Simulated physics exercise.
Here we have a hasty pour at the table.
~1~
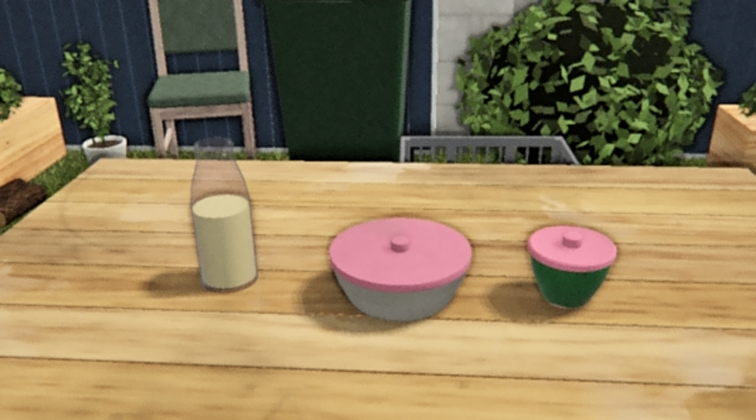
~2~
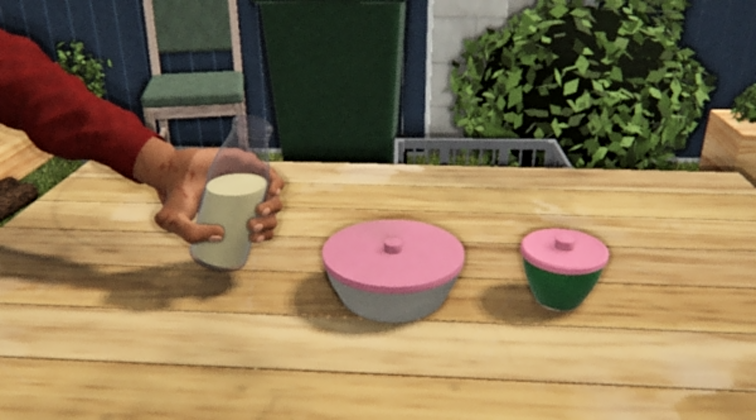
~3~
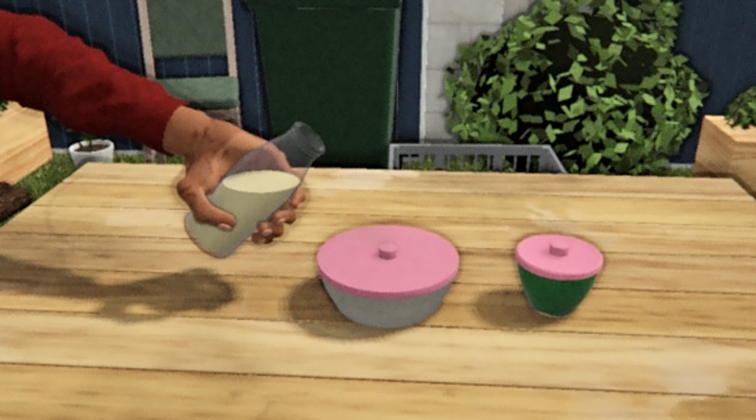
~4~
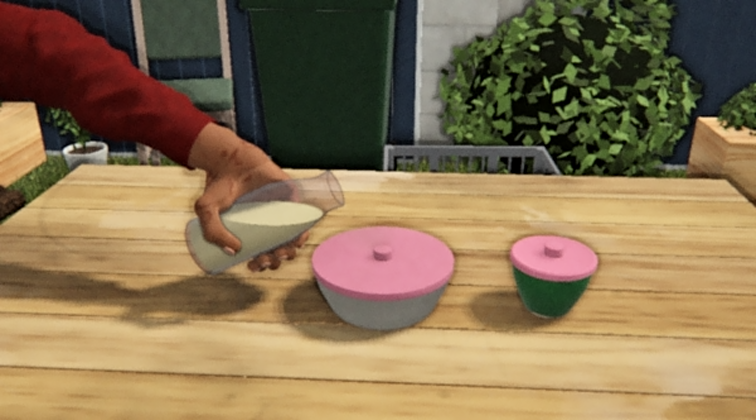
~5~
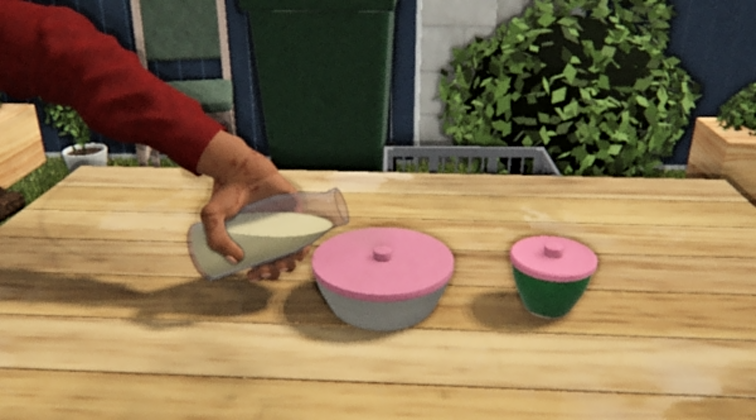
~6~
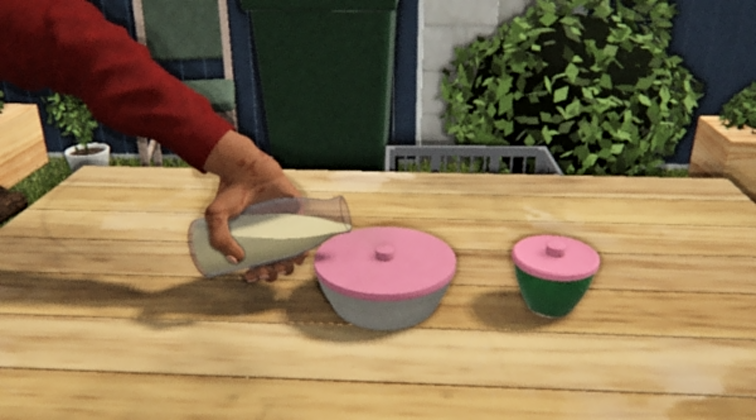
On a wooden outdoor table, a hand in a red sleeve gripped a milk bottle left of two pink-lidded bowls, lifted it slightly and tilted it rightward until its neck was near the larger bowl.
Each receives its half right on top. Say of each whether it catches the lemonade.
Left, the dish gets none inside; right, the cup gets none inside.
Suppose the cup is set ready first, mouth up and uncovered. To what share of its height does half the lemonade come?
Roughly 75 per cent.
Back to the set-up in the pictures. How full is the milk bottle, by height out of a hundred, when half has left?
Roughly 25 per cent.
Shortly, it hits the lid of the dish and runs off.
Then, it hits the lid of the cup and runs off.
At the finish, the dish is empty, in a puddle; the cup is empty, in a puddle.
